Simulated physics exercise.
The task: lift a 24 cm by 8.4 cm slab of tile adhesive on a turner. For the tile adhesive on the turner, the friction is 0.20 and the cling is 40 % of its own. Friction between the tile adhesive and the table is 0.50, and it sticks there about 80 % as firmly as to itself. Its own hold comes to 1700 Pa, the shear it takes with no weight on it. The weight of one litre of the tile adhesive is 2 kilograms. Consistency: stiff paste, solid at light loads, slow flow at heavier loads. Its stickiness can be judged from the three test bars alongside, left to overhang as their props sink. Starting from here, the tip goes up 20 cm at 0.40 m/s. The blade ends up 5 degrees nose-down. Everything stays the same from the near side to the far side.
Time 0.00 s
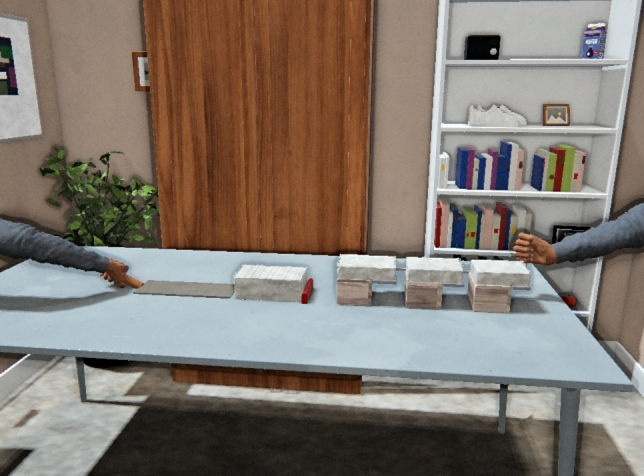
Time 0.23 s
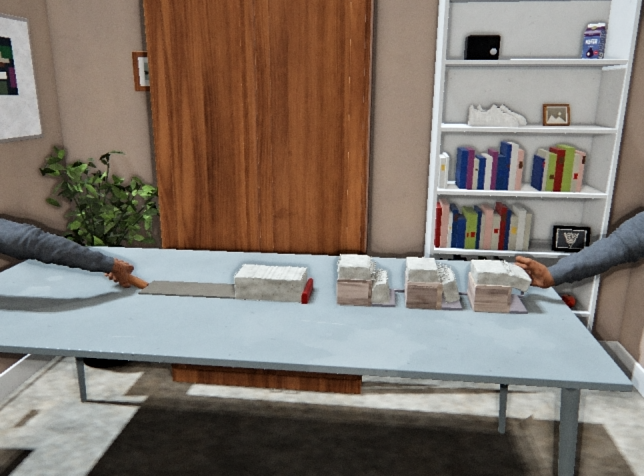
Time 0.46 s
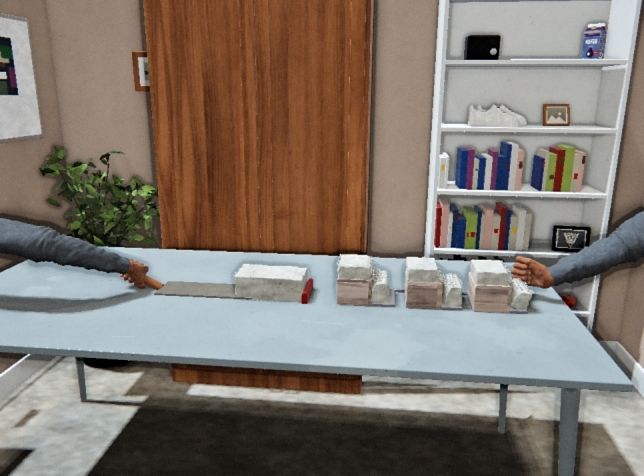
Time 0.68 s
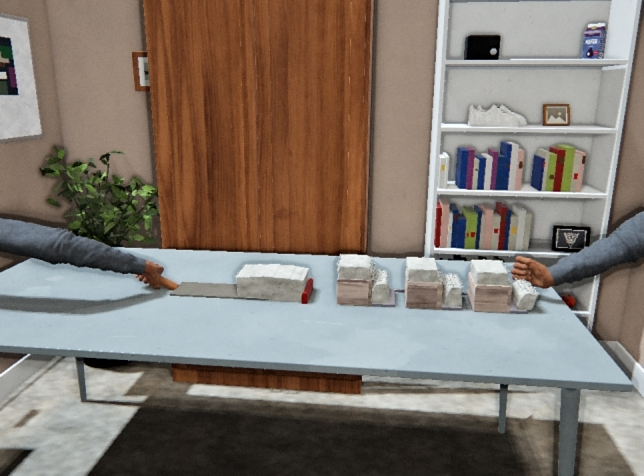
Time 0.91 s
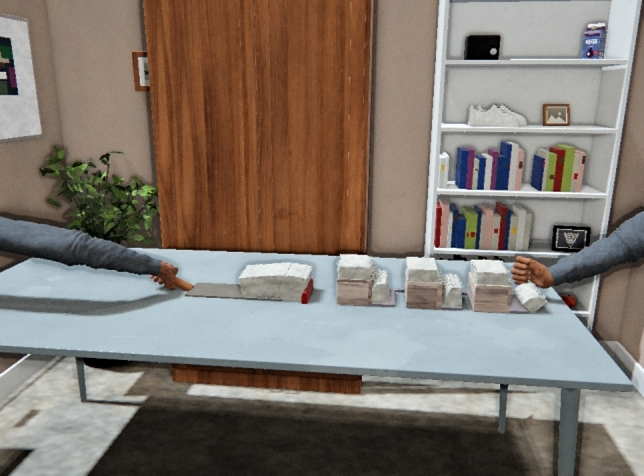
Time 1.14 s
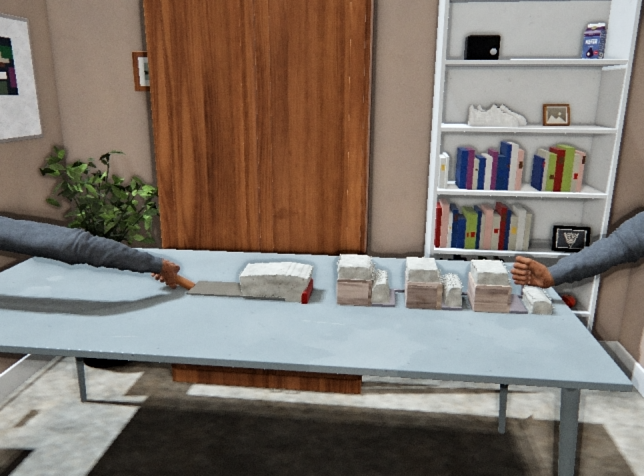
A gray-sleeved arm at the left slides a flat gray blade rightward along a pale blue table and under a white slab with a red piece at its right end, seen from the front in a room with a wooden panel, plant and bookshelf. Right of it, white bars on three pinkish blocks droop and break at their overhanging ends beside another arm's fist. The camera stays still.
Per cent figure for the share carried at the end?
Close to 63 percent.
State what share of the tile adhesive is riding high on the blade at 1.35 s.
35 per cent.
By 1.35 s, the tip is 8.9 cm up.
By 1.60 s, the tip is 19 cm up.
By 1.85 s, the tip is 20 cm up and 64 % is riding high on the blade.
By 2.10 s, the tip is 20 cm up and 64 % is riding high on the blade.
By 2.60 s, at the end, the tip is 20 cm up and 63 % is riding high on the blade.
